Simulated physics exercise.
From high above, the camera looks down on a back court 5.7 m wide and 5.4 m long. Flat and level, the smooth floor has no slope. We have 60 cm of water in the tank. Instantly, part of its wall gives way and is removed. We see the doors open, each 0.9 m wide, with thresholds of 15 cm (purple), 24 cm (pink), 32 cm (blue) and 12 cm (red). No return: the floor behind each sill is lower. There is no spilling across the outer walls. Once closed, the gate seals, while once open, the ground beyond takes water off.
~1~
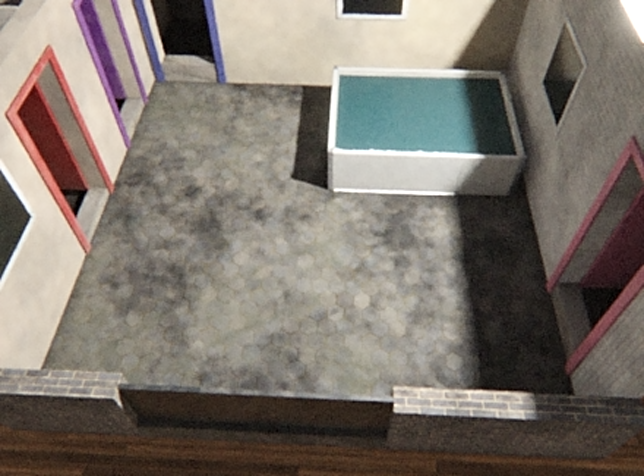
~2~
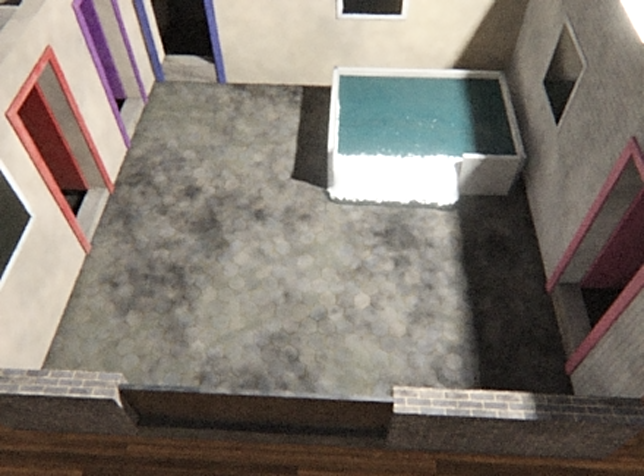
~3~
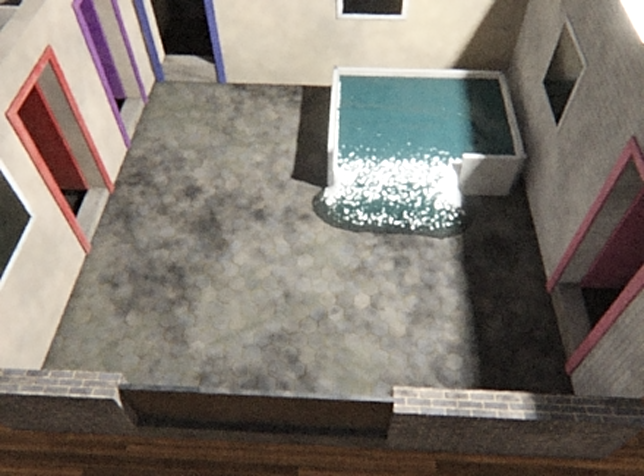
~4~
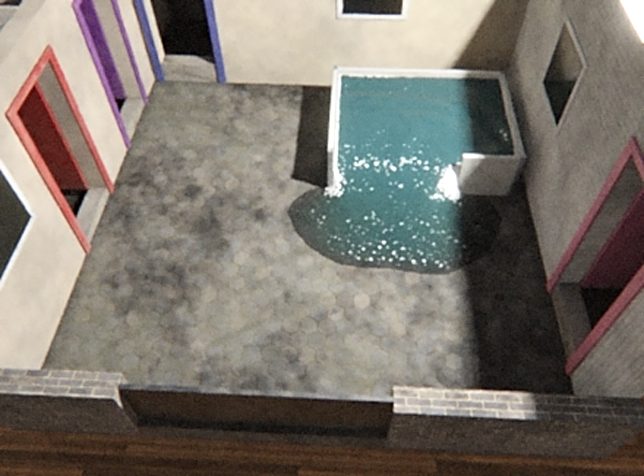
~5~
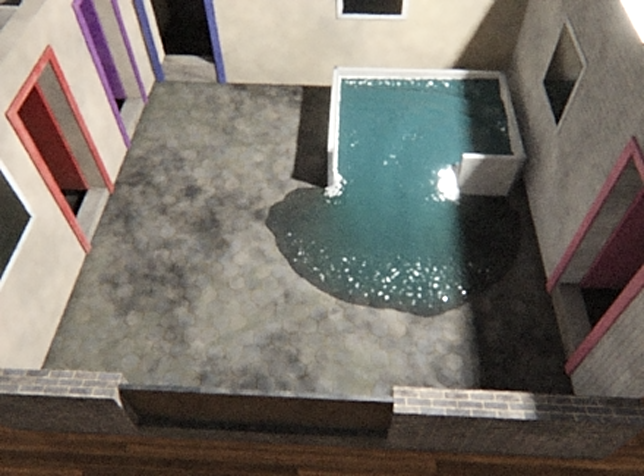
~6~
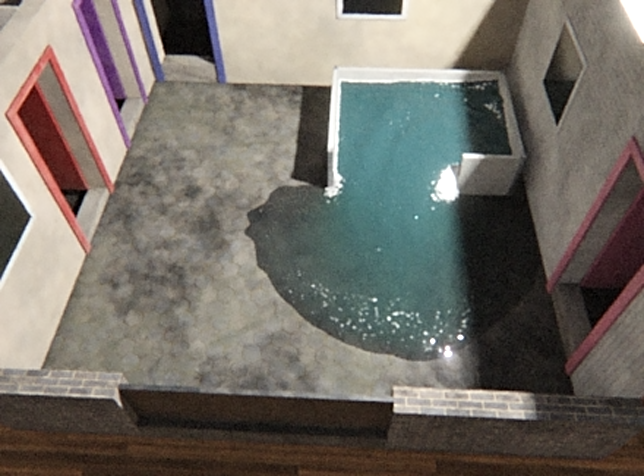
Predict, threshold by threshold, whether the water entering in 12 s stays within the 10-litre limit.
The purple door will undershoot the limit; the pink door will undershoot the limit; the blue door will undershoot the limit; the red door will undershoot the limit.
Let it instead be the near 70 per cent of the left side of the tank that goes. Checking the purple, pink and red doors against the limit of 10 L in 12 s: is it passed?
Then purple exceeds it, pink does not exceed it, red exceeds it.
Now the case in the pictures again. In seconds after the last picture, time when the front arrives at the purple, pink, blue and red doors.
Times: Purple 3.4 seconds, pink 0.3 seconds, blue 4.0 seconds, red 2.6 seconds.
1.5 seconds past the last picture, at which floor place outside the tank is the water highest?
Location: Approx. (577, 424).
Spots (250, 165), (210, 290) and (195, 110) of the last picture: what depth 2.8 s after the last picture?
About 0, 2 and 0 cm respectively.
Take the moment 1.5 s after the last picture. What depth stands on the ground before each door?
In centimetres - purple: 0, pink: 13, blue: 0, red: 0.
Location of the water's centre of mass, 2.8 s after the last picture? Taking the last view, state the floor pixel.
Roughly (352, 268) in the last picture.
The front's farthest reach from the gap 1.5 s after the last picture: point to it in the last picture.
I'd put it near pixel (48, 398) of the last picture.
Then, 0.7 s after the last picture water covers 40 % of the floor and is deepest (34 cm) near (378, 414); purple door not reached, pink door 8 cm at the sill, 0 L in, blue door not reached, red door not reached.
Then, 1.5 s after the last picture water covers 50 % of the floor and is deepest (36 cm) near (577, 424); purple door not reached, pink door 13 cm at the sill, 0 L in, blue door not reached, red door not reached.
Then, 2.8 s after the last picture water covers 60 % of the floor and is deepest (29 cm) near (48, 398); purple door not reached, pink door 16 cm at the sill, 0 L in, blue door not reached, red door 6 cm at the sill, 0 L in.
Then, 6.3 s after the last picture water covers 95 % of the floor and is deepest (16 cm) near (153, 87); purple door 5 cm at the sill, 0 L in, pink door 8 cm at the sill, 0 L in, blue door 15 cm at the sill, 0 L in, red door 9 cm at the sill, 0 L in.
Then, 11.3 s after the last picture water covers 95 % of the floor and is deepest (17 cm) near (352, 99); purple door 10 cm at the sill, 0 L in, pink door 6 cm at the sill, 0 L in, blue door 11 cm at the sill, 0 L in, red door 8 cm at the sill, 0 L in.
